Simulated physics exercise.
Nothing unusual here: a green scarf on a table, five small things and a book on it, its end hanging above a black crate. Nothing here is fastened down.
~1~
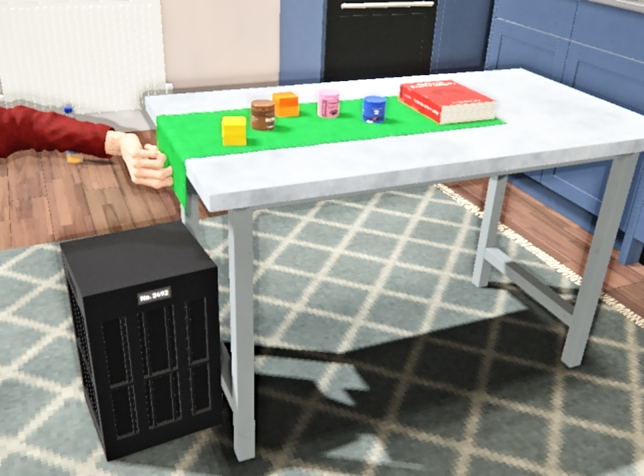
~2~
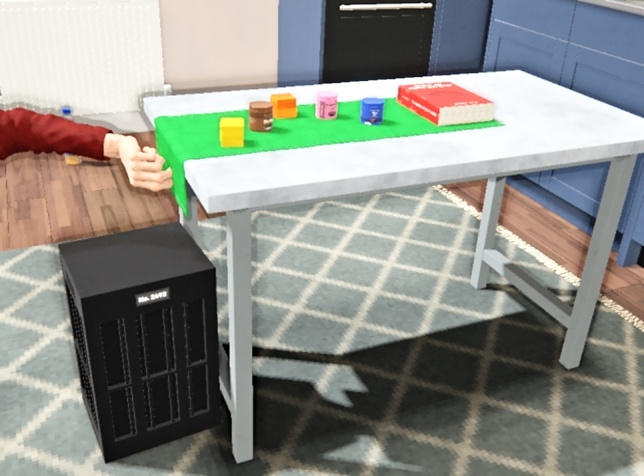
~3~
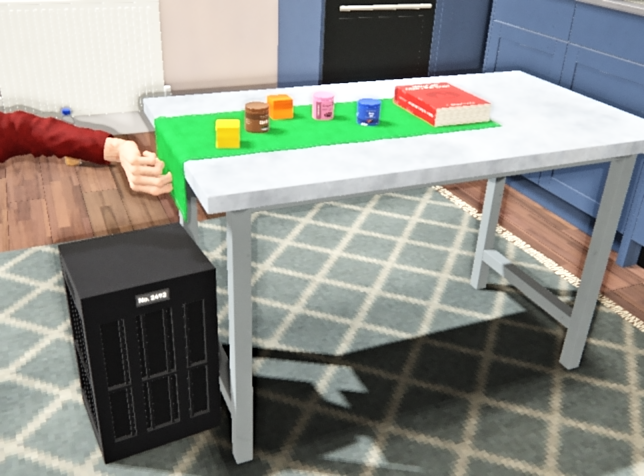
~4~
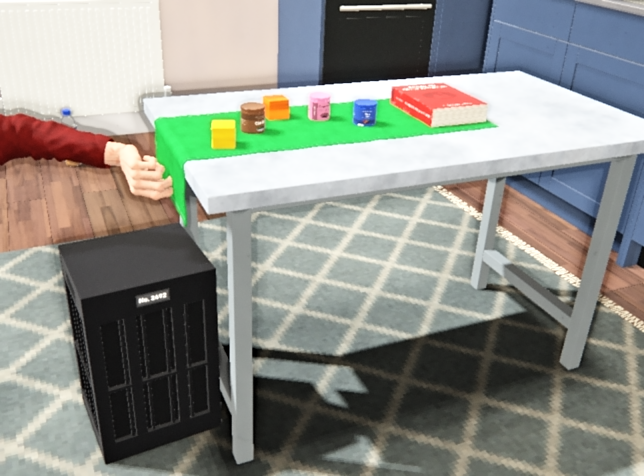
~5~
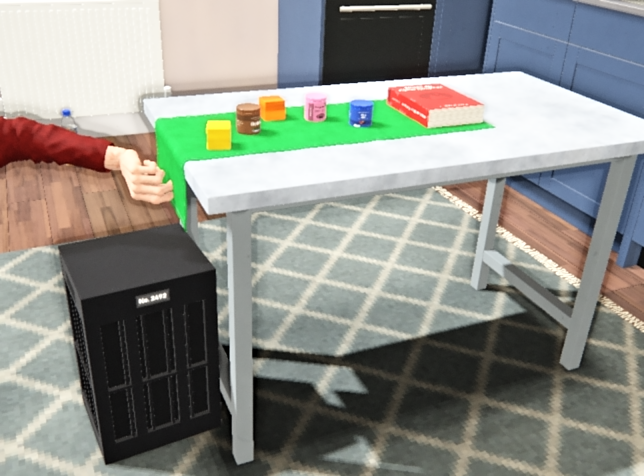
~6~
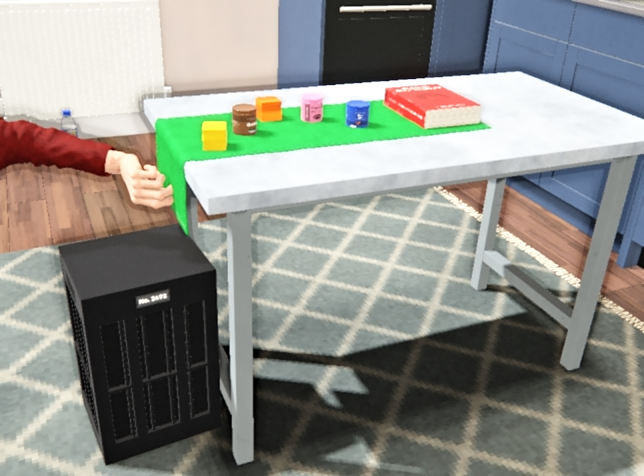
A hand in a dark red sleeve holds the end of a green scarf at the left edge of a pale table, seen from slightly above in a room with a patterned rug and blue cabinets. On the scarf sit yellow and orange cubes, brown, pink and blue pots, and a red book, with a black crate below. The hand draws the scarf slowly left, carrying everything on it a short way.
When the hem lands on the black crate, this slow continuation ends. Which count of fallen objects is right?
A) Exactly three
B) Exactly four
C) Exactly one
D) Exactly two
Answer: C.
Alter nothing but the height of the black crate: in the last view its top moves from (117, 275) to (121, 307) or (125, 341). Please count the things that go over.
First case 2, second 3.
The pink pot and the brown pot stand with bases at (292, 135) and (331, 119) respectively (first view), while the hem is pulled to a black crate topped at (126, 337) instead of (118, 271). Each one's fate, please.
In the end the pink pot is no longer on top and the brown pot is still on top.
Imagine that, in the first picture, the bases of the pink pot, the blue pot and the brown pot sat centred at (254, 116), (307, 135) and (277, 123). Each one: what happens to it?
Outcome: Pink pot stays aboard, blue pot stays aboard, brown pot stays aboard.
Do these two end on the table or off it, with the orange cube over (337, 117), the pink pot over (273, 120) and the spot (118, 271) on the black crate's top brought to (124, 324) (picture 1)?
As for the orange cube, it stays in place; as for the pink pot, it leaves the top.
Early on, hem near (173, 229); all still up.
Midway, hem on the crate; yellow cube gone.
Finally, hem on the crate; yellow cube gone. It carries off one.
